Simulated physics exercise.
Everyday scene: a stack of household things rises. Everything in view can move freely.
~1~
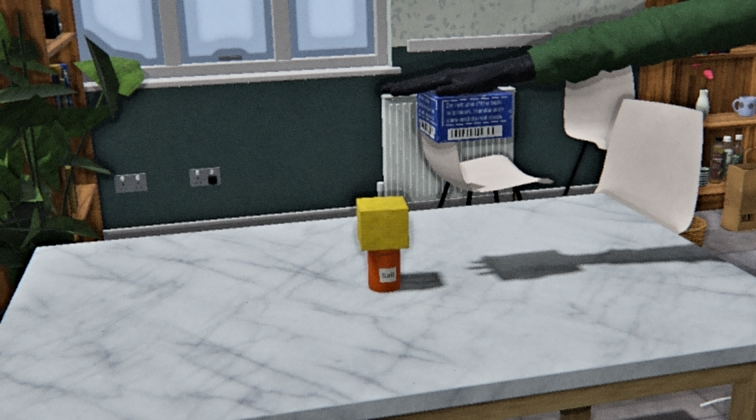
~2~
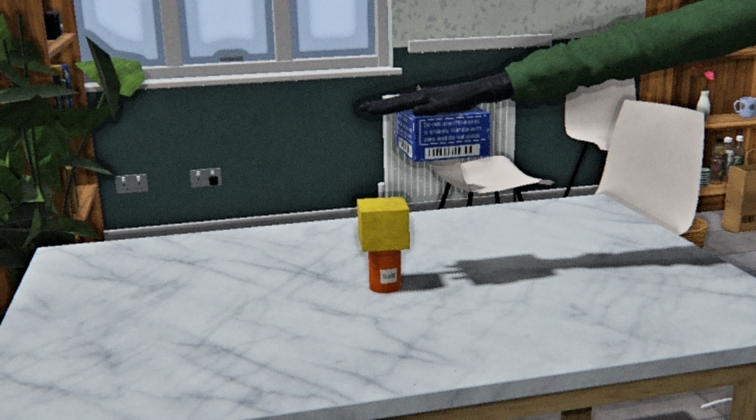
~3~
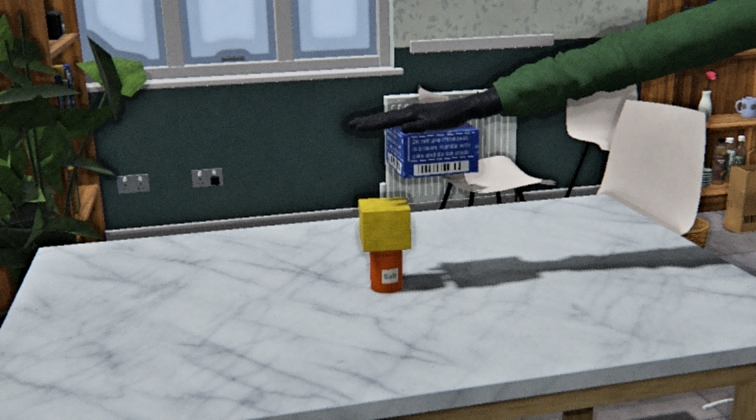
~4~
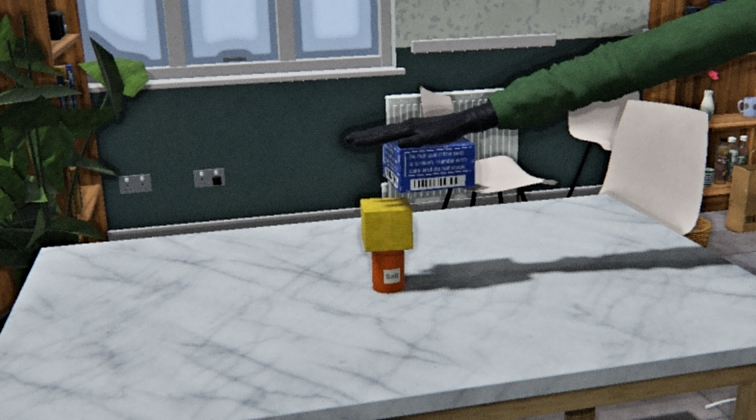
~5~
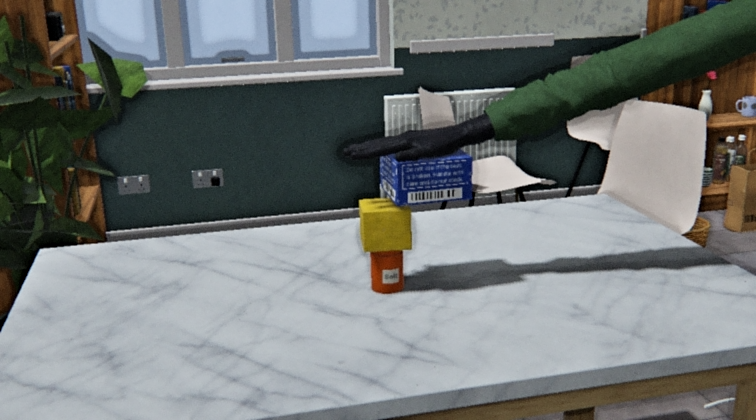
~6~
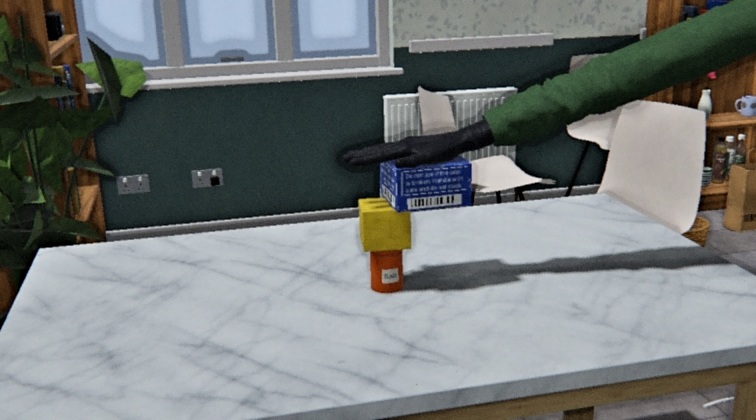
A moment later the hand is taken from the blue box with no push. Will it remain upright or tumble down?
The stack does not stay intact.
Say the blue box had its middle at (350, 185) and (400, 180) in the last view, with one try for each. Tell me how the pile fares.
On the first go it collapses, and on the second it remains standing.
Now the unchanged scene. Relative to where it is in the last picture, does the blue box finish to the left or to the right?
Its movement is toward the right.
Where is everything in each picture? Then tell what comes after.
In the first frame, coming down; blue box (463, 112); yellow block (382, 223).
In the second frame, coming down; blue box (442, 130); yellow block (383, 224).
In the third frame, coming down; blue box (431, 147); yellow block (385, 224).
In the fourth frame, coming down; blue box (428, 161); yellow block (387, 224).
In the fifth frame, coming down; blue box (425, 173); yellow block (385, 224).
In the sixth frame, in place under the hand; blue box (425, 179); yellow block (385, 224).
Then, 0.30 s past the last view, blue box now fallen.
Then, 0.50 s past the last view, things are still on the move.
Finally, fallen, blue box; the other 2 still in place. Final places as the last picture's camera would see them, blue box near (457, 242). The pile gives way.
